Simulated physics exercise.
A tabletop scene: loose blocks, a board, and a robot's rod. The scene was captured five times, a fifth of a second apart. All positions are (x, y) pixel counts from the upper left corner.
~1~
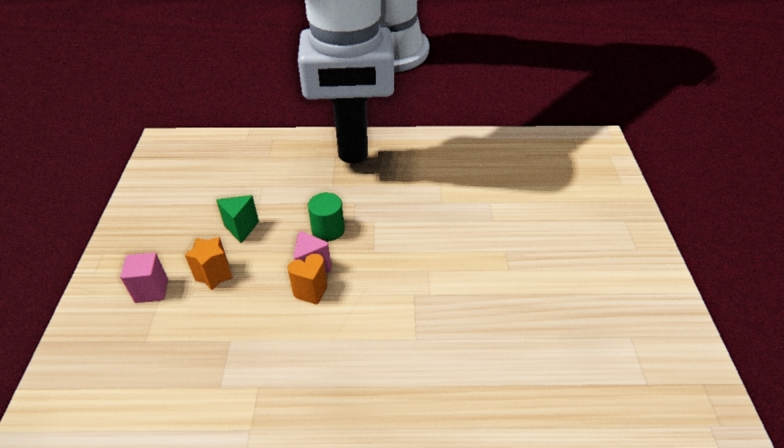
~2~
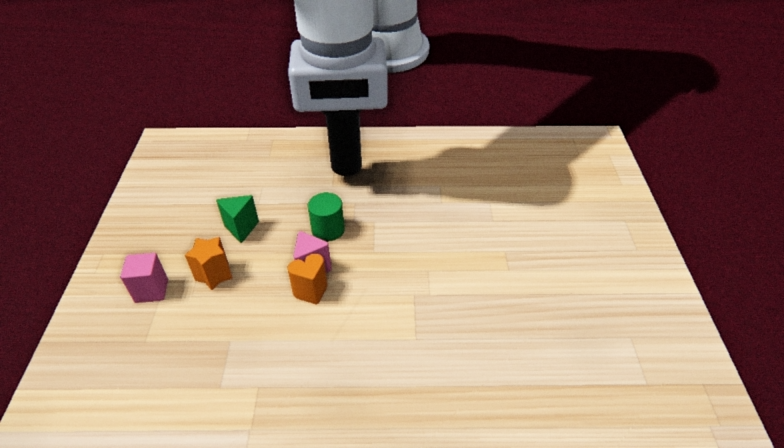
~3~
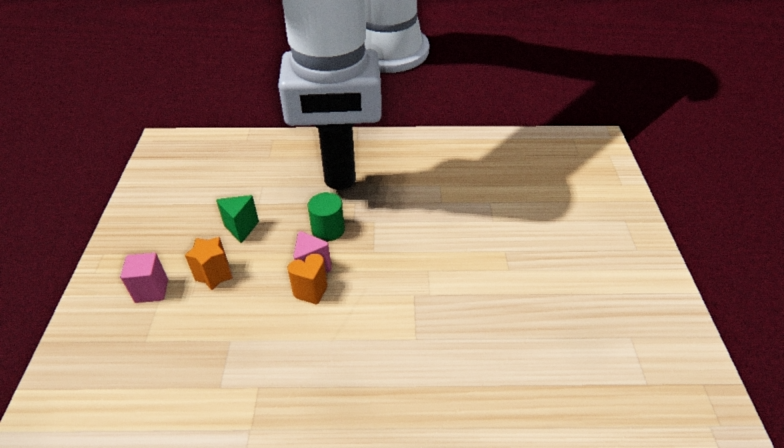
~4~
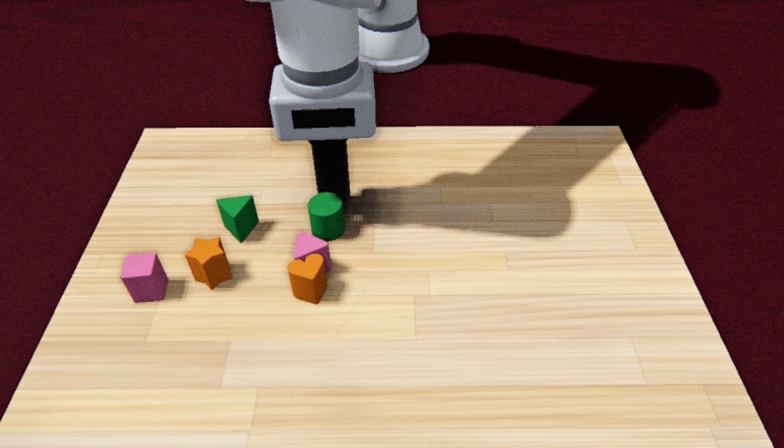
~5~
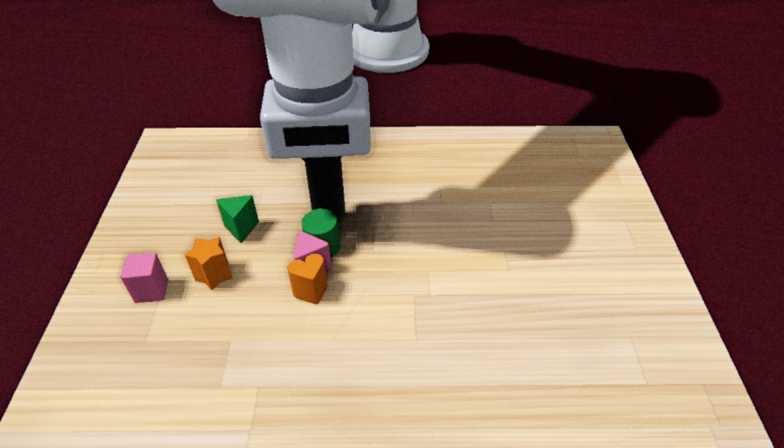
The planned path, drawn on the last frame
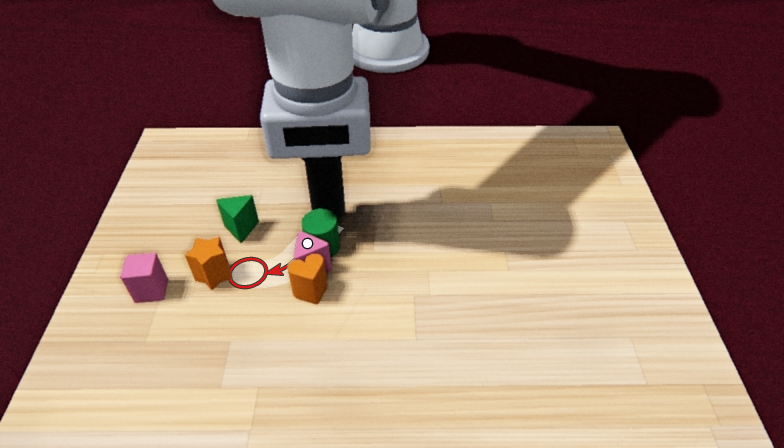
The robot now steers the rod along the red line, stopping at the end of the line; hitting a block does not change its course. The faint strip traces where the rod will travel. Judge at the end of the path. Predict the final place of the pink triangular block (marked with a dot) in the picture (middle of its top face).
It comes to (269, 302).
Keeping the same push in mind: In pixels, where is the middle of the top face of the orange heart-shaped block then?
I'd place it at (308, 284), taking the centre of its top.
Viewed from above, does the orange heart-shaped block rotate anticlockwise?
Yes, that is how it ends up.
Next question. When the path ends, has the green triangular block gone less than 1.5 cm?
Going by the path, yes.
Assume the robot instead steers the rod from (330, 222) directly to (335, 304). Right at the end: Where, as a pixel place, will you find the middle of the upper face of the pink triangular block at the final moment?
My prediction: (258, 280).
The drawn path runs from (330, 222) via (309, 245) and (285, 268), ending at (248, 273); the dot is on the pink triangular block.
On the path given first. One third of the way, rod at (307, 234); orange heart-shaped block at (307, 278), turned 20° anticlockwise; pink triangular block at (285, 268), turned 20° anticlockwise; green circle at (298, 245).
Two thirds of the way, rod at (282, 257); orange heart-shaped block at (308, 284), turned 50° anticlockwise; pink triangular block at (269, 297), turned 25° anticlockwise; green circle at (278, 271).
At the end, rod at (245, 262); orange star not moved; green triangular block not moved; orange heart-shaped block at (308, 284), turned 55° anticlockwise; pink triangular block at (269, 302), turned 25° anticlockwise; green circle at (271, 275).
